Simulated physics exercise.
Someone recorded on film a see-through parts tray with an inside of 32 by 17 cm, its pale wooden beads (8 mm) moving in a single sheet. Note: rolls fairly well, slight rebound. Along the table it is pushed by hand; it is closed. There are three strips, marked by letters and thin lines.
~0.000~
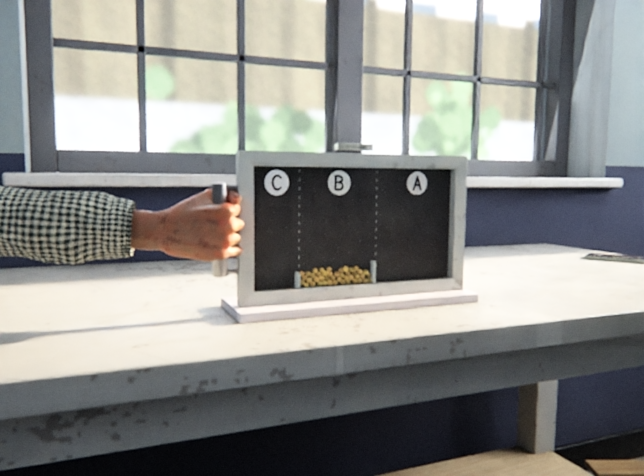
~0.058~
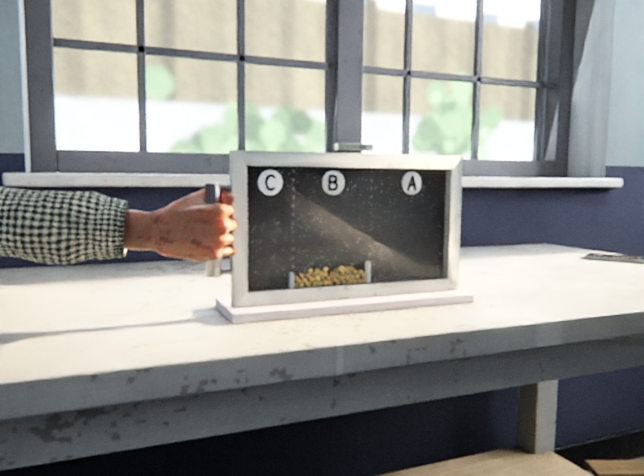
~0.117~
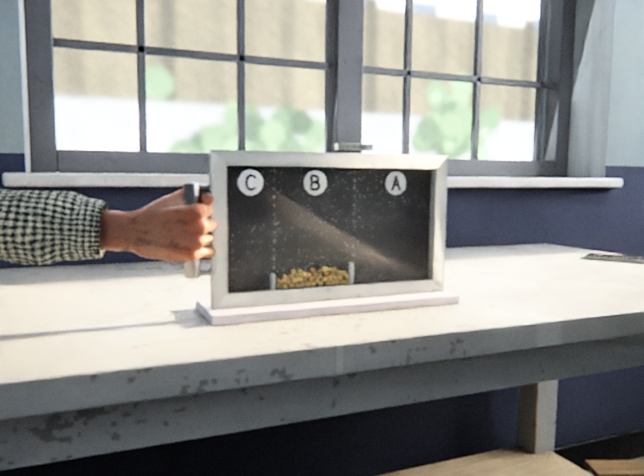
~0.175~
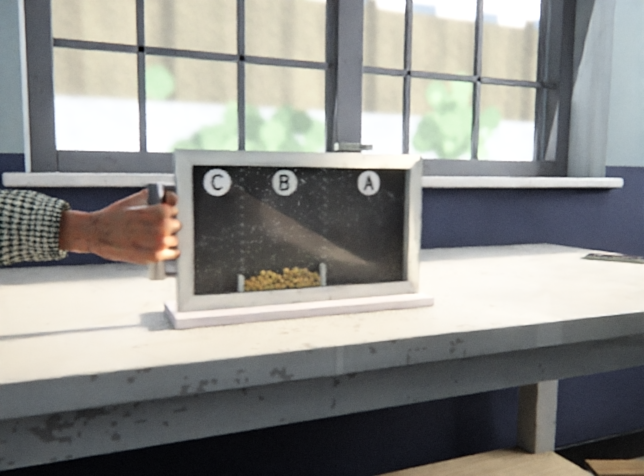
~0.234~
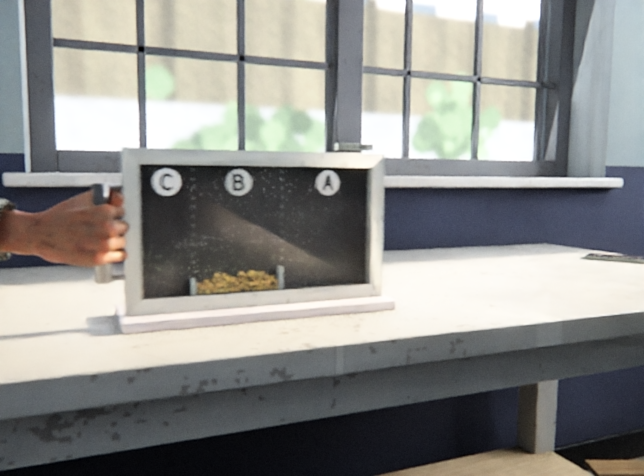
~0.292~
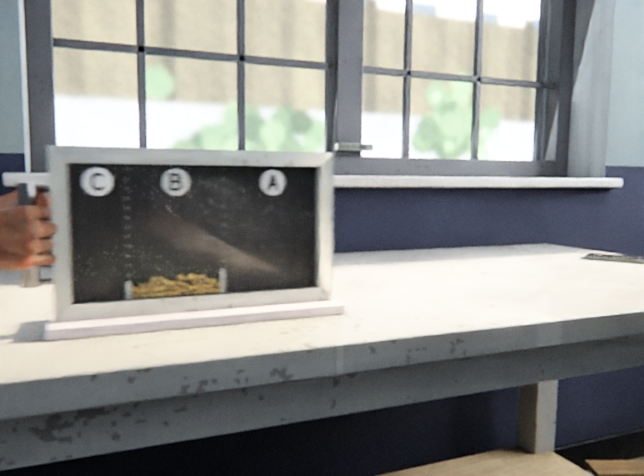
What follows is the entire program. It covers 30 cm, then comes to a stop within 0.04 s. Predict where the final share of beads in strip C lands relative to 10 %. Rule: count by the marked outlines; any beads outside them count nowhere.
It lands above 10 %.
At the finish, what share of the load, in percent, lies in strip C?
Roughly 30 %.
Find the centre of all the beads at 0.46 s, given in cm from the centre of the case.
About 7 cm left and 6 cm below.
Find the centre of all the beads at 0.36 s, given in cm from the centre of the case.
About 5 cm left and 7 cm below.
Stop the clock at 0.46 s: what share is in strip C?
Roughly 30 percent.
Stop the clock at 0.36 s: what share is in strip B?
100 %.
After 0.36 s, it is 30 cm to the left; the beads' middle is 5 cm left of and 7 cm below the centre; B 100 %.
After 0.46 s, it is 30 cm to the left; the beads' middle is 7 cm left of and 6 cm below the centre; B 70 %, C 30 %.
After 0.61 s, it is 30 cm to the left; the beads' middle is 8 cm left of and 8 cm below the centre; B 70 %, C 30 %.
Settled by 1.1 s, it is 30 cm to the left; A 0 %, B 70 %, C 30 %.
